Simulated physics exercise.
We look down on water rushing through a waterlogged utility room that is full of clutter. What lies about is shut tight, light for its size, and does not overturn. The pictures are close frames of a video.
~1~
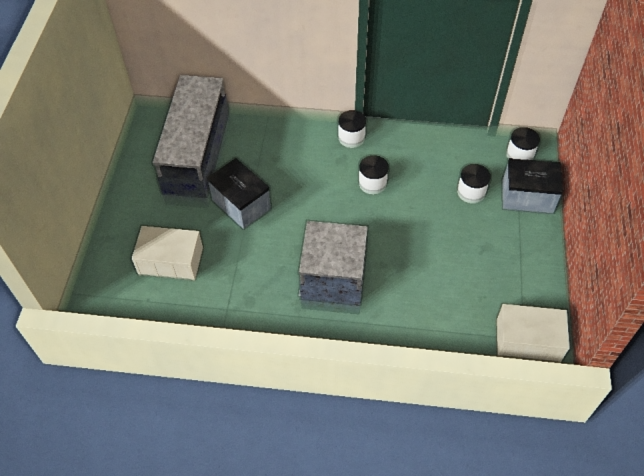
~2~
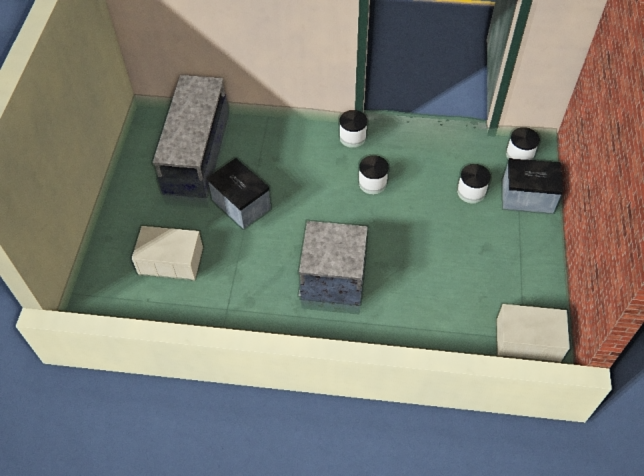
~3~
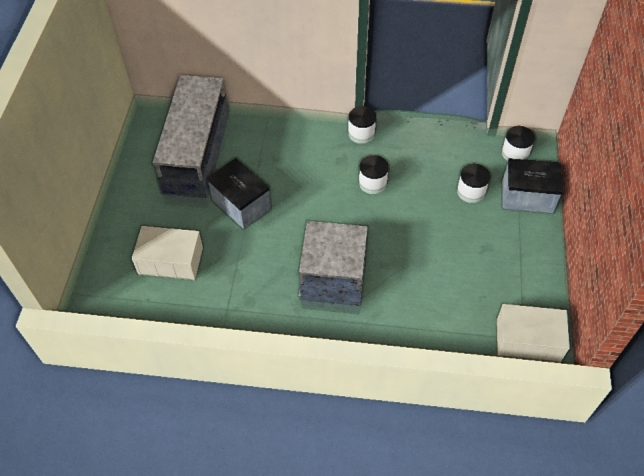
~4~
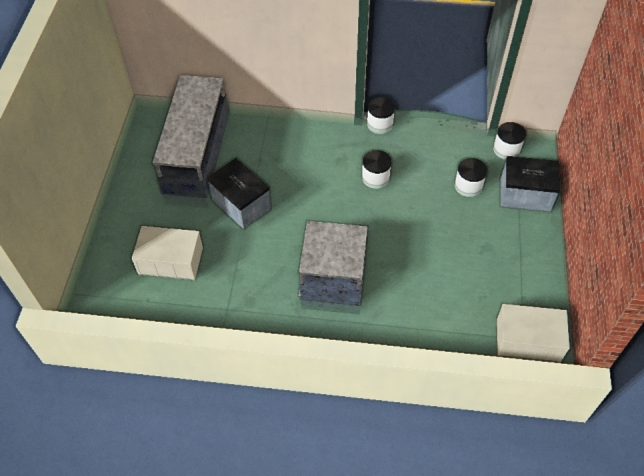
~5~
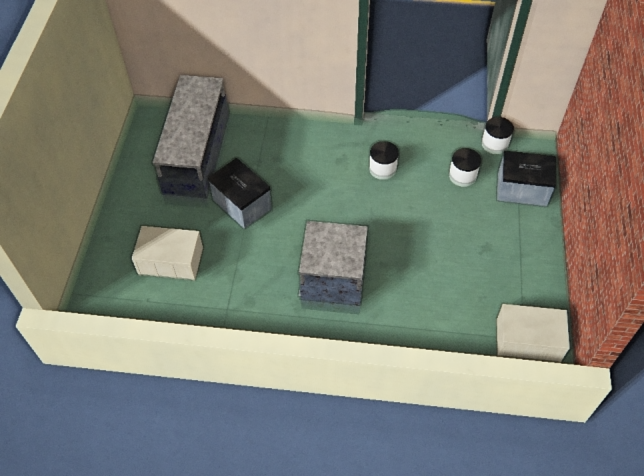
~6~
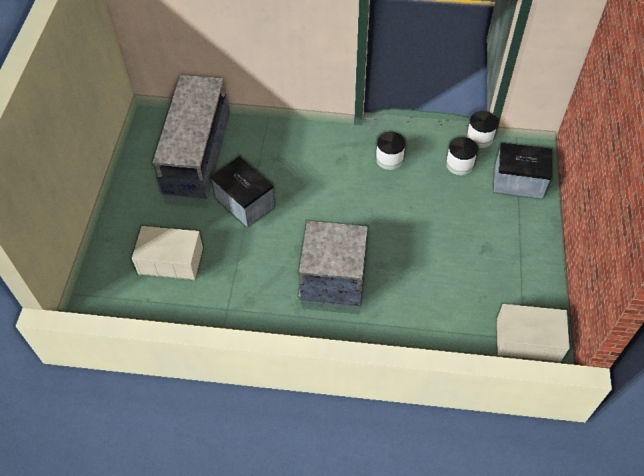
The dark green door opens, and floating pails drift toward the doorway, one passing through.
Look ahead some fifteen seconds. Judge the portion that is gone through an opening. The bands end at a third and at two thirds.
Share: At least two thirds.
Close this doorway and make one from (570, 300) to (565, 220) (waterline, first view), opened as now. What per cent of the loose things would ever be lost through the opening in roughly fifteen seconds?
Near 60 in a hundred.
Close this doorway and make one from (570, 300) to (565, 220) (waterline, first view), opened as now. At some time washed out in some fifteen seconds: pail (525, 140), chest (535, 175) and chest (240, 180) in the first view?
As listed: Gone, out, inside.
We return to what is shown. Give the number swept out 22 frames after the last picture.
It comes to 6.
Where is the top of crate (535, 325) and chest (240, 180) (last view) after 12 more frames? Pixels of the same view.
Close to (546, 302) and (324, 139).
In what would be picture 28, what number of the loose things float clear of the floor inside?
That makes 2.
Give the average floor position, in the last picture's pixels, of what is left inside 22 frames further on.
At about (403, 253).
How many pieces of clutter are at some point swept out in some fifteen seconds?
The number is 6.
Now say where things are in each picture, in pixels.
A pail at (526, 138), afloat; a pail at (476, 175), afloat; 0 of 8 have shifted, in the first picture.
A pail at (525, 138), afloat; a pail at (476, 175) floats; 0 of 8 have shifted, in the second picture.
A pail at (521, 136), afloat, close to its start; a pail at (476, 175), afloat; 2 of 8 have shifted, in the third picture.
A pail at (512, 132) floats, close to its start; a pail at (473, 169) floats, close to its start; 4 of 8 have shifted, in the fourth picture.
A pail at (500, 127), afloat, a stride from its start; a pail at (467, 159) floats, close to its start; 5 of 8 have shifted, in the fifth picture.
A pail at (484, 121) floats, a stride from its start; a pail at (464, 148) floats, a stride from its start; 6 of 8 have shifted, in the sixth picture.
A moment on, 2 of 8 are out; 6 afloat.
Next, 5 of 8 are out; 3 afloat.
Later, 6 of 8 are out; 2 afloat.
In the end, 6 of 8 are out; 2 afloat.
